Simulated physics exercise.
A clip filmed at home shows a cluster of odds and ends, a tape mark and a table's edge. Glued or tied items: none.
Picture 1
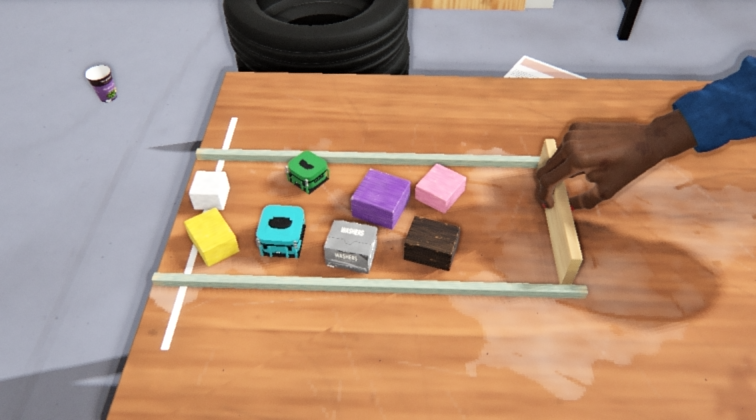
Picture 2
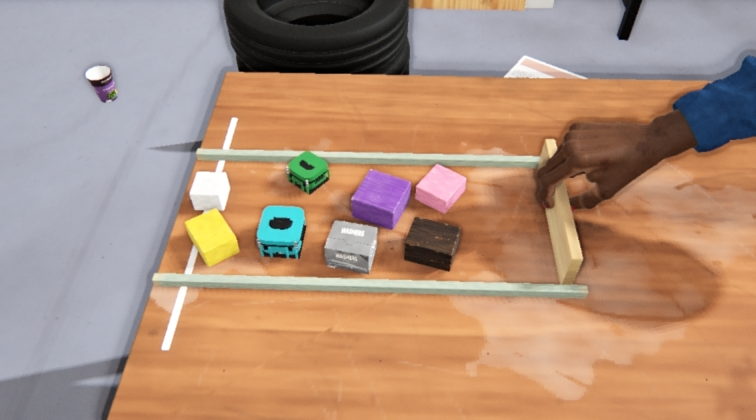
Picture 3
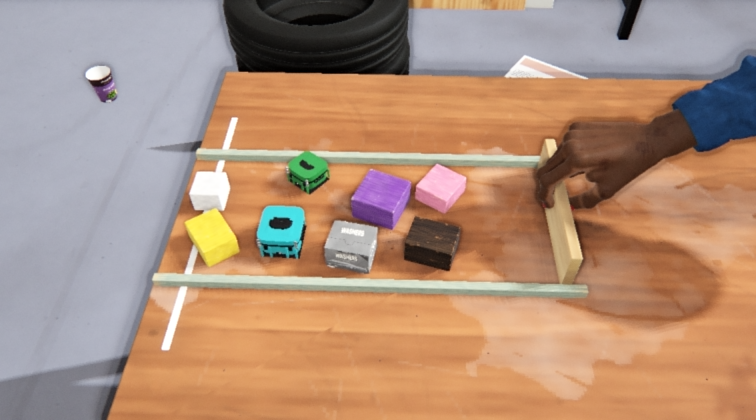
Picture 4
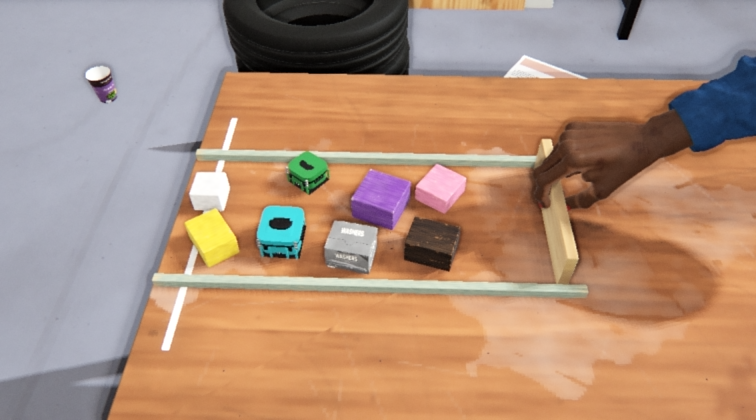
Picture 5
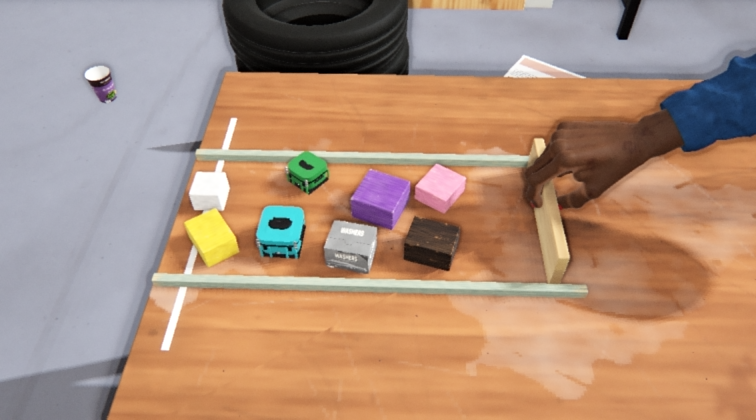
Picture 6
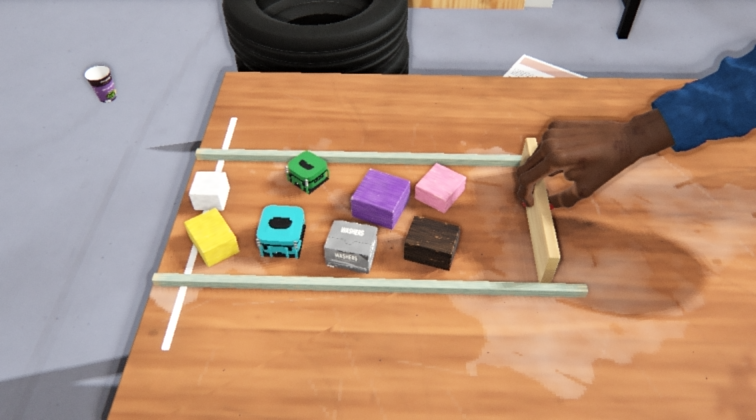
The footage shows a hand holding a wooden board upright at the right of two rails on a wooden table, then sliding it slightly left toward a cluster of coloured blocks and cases, which stay still beside a white tape line.
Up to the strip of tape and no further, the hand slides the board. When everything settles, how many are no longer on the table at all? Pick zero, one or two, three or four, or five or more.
Five or more are off the table.
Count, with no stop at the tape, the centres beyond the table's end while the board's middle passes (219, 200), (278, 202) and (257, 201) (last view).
Per position: 5 / 2 / 3.
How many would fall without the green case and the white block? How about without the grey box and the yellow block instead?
Counts - first: 4; second: 3.
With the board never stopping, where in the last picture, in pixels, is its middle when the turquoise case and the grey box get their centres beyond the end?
First one: Around (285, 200). Other one: Around (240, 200).
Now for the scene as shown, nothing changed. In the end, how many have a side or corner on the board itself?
Looks like 3 of them, all told.
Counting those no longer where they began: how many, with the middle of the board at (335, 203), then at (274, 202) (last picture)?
7 and 8.
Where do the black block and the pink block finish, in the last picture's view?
I'd say approximately (169, 242) and then (191, 191).
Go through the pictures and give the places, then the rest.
White block (210, 191); yellow block (212, 237); turquoise case (282, 232); board (557, 209); tape (205, 215), in the first frame.
Yellow block (212, 237); purple block (381, 200), in the second frame.
Turquoise case (282, 232); black block (432, 243), in the third frame.
White block (210, 191); green case (308, 173), in the fourth frame.
Yellow block (212, 237); board (546, 208), in the fifth frame.
White block (210, 191); yellow block (212, 237); turquoise case (282, 232); board (538, 207); tape (205, 215), in the sixth frame.
A little later, none off yet; white block at rest near (210, 191); yellow block at rest near (212, 237); turquoise case at rest near (282, 232).
Next, none off yet; white block at rest near (210, 191); yellow block tilted a little near (151, 237); turquoise case shifted well along near (190, 230).
When it is over, the number that fall off is five or more; down, purple block, grey box, turquoise case, yellow block and white block.
